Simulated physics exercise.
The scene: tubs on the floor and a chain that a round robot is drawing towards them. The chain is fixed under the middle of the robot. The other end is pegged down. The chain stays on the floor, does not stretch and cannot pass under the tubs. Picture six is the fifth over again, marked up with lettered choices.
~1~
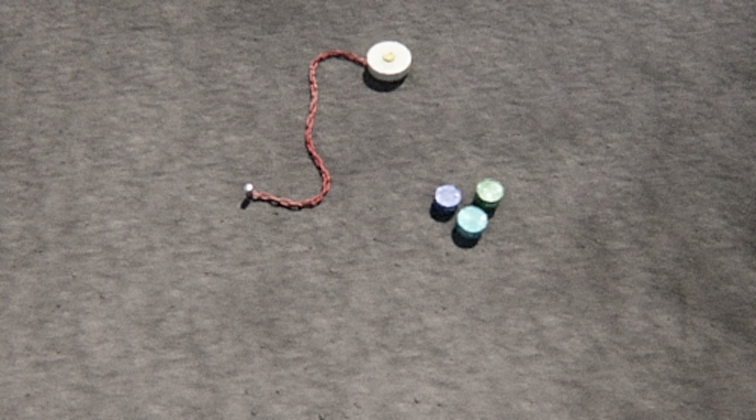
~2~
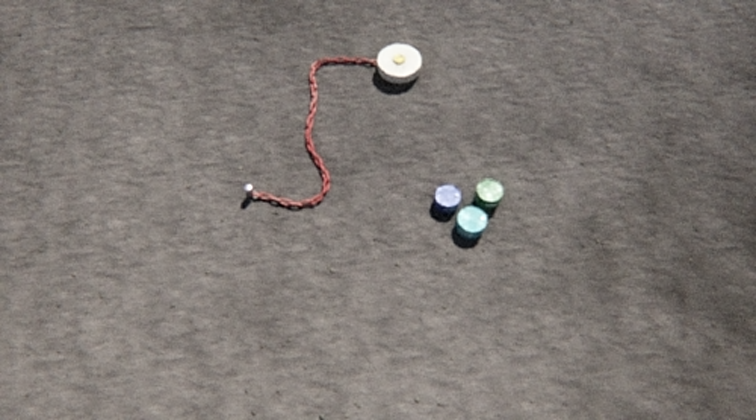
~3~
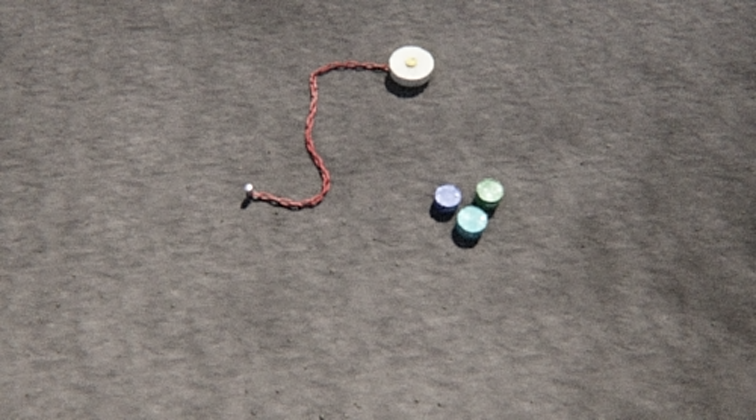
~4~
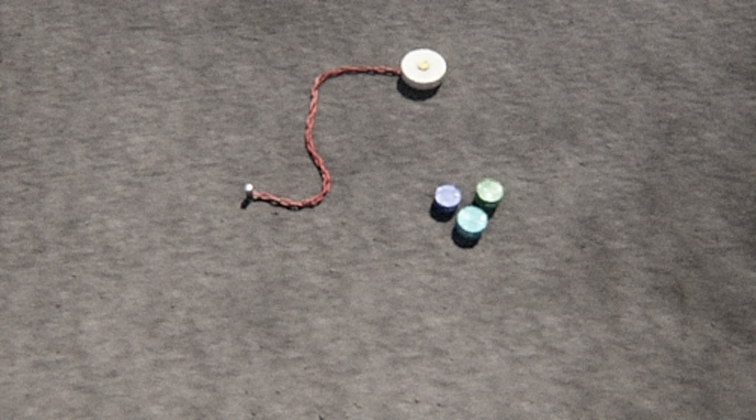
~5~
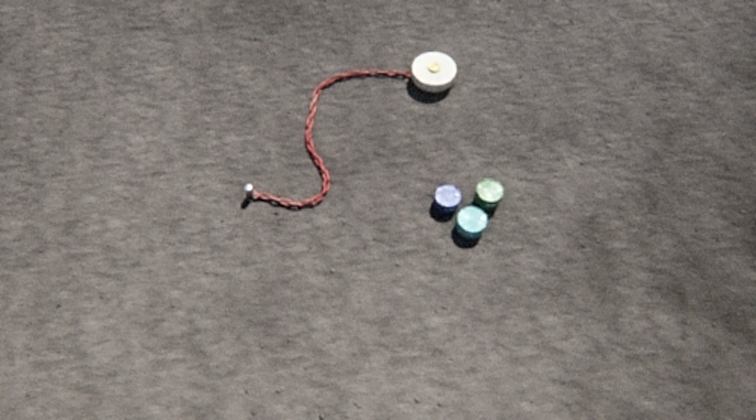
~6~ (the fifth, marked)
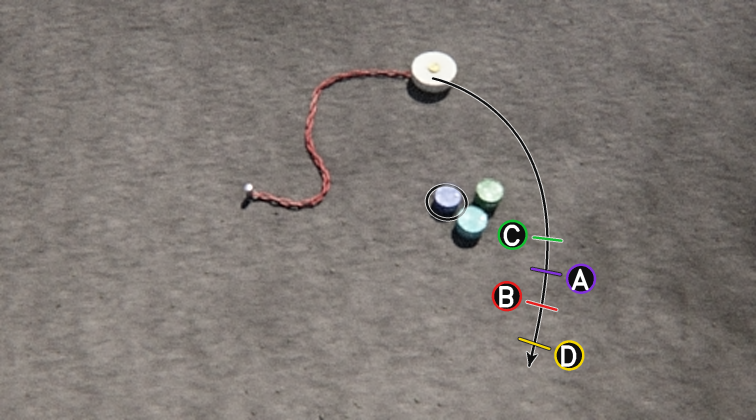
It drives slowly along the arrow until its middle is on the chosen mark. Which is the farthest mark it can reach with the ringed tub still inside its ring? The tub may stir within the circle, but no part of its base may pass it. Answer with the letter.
The farthest safe stop is B.
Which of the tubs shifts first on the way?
The green one.
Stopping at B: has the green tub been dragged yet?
By then, yes.
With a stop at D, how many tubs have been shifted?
Three.
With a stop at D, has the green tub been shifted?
Yes.
On the marked copy, A at (546, 272); B at (542, 306); C at (547, 239); D at (534, 344); the ring at (447, 202); the route from (433, 78) via (540, 185) to (529, 366).
Taking B. A third of the way, robot (514, 124); blue tub (447, 199).
Two thirds of the way, robot (548, 211); blue tub (447, 199).
When it is over, robot (544, 302); turquoise tub (469, 226); green tub (482, 205); blue tub (447, 199); the blue tub is still in its ring.
As for the rest, A is safe but short; C is safe but short; D drags the ringed tub to (439, 214).
